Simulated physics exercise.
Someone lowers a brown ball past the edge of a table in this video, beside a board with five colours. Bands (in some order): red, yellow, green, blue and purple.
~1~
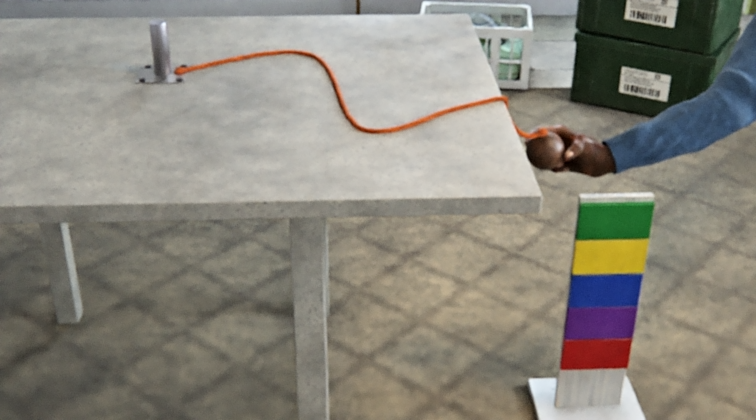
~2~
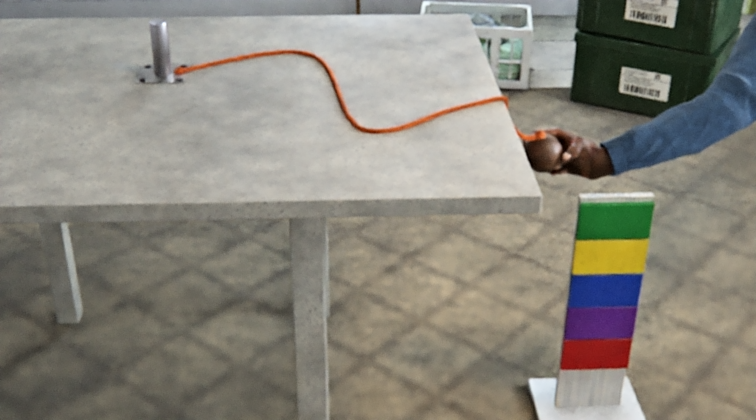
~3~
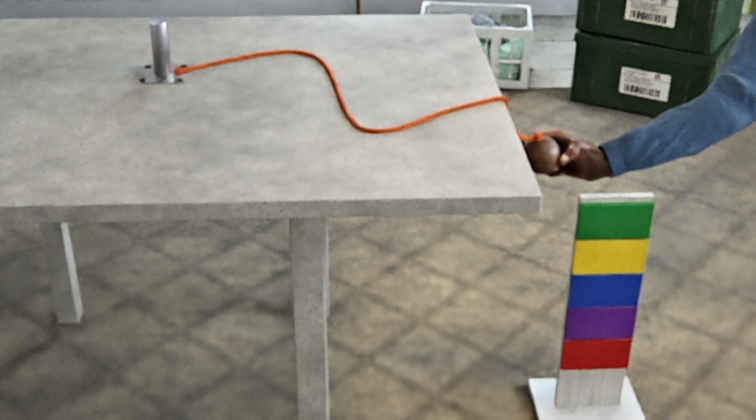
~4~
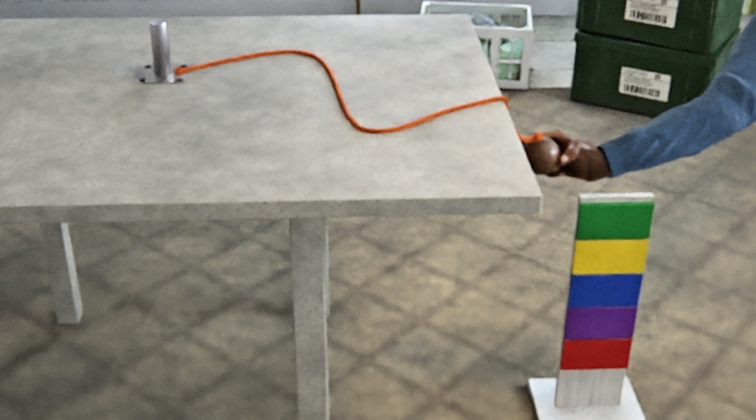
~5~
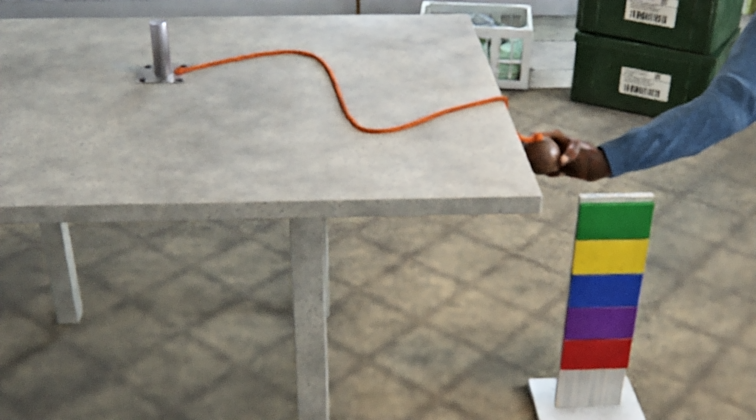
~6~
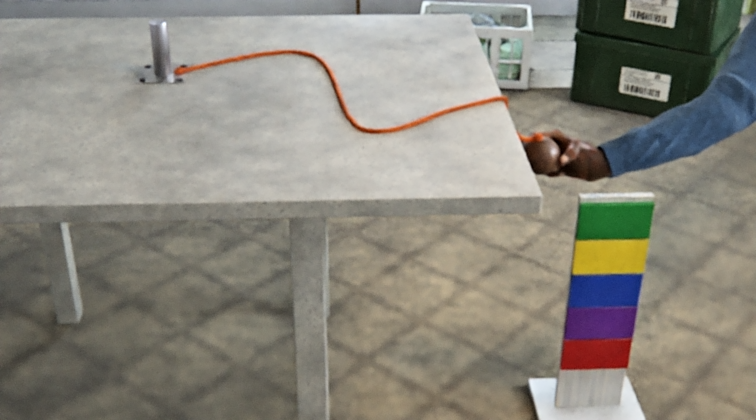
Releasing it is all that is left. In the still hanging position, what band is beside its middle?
Its centre hangs level with the purple band.
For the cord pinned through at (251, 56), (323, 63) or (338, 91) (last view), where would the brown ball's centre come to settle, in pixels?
Per try (px, approx.): (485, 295); (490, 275); (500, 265).
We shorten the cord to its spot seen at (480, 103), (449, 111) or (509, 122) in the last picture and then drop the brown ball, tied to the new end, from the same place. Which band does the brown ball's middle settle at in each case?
Results, first to last: Yellow; green; blue.
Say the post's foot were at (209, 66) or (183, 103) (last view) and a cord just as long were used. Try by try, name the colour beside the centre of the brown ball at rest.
First try: Red; second try: Red.
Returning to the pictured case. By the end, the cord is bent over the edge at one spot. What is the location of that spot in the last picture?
Roughly (350, 118).
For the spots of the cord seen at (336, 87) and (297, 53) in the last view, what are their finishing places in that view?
About (421, 79), and the other about (311, 77).
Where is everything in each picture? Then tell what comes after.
In the first picture, brown ball (545, 151); green (616, 223); yellow (611, 258); blue (606, 292); purple (601, 324); red (597, 355).
In the second picture, brown ball (543, 153); cord through (224, 62) (313, 56) (338, 92) (376, 132) (466, 106).
In the third picture, brown ball (541, 155).
In the fourth picture, brown ball (540, 156); cord through (224, 62) (313, 56) (338, 92) (376, 132) (466, 106).
In the fifth picture, brown ball (540, 156).
In the sixth picture, brown ball (540, 156); cord through (224, 62) (313, 56) (338, 92) (376, 132) (466, 106).
Soon after, ball near (476, 308); level with purple.
After that, ball near (489, 306); level with purple.
In the end, ball near (475, 306); level with purple. At purple.
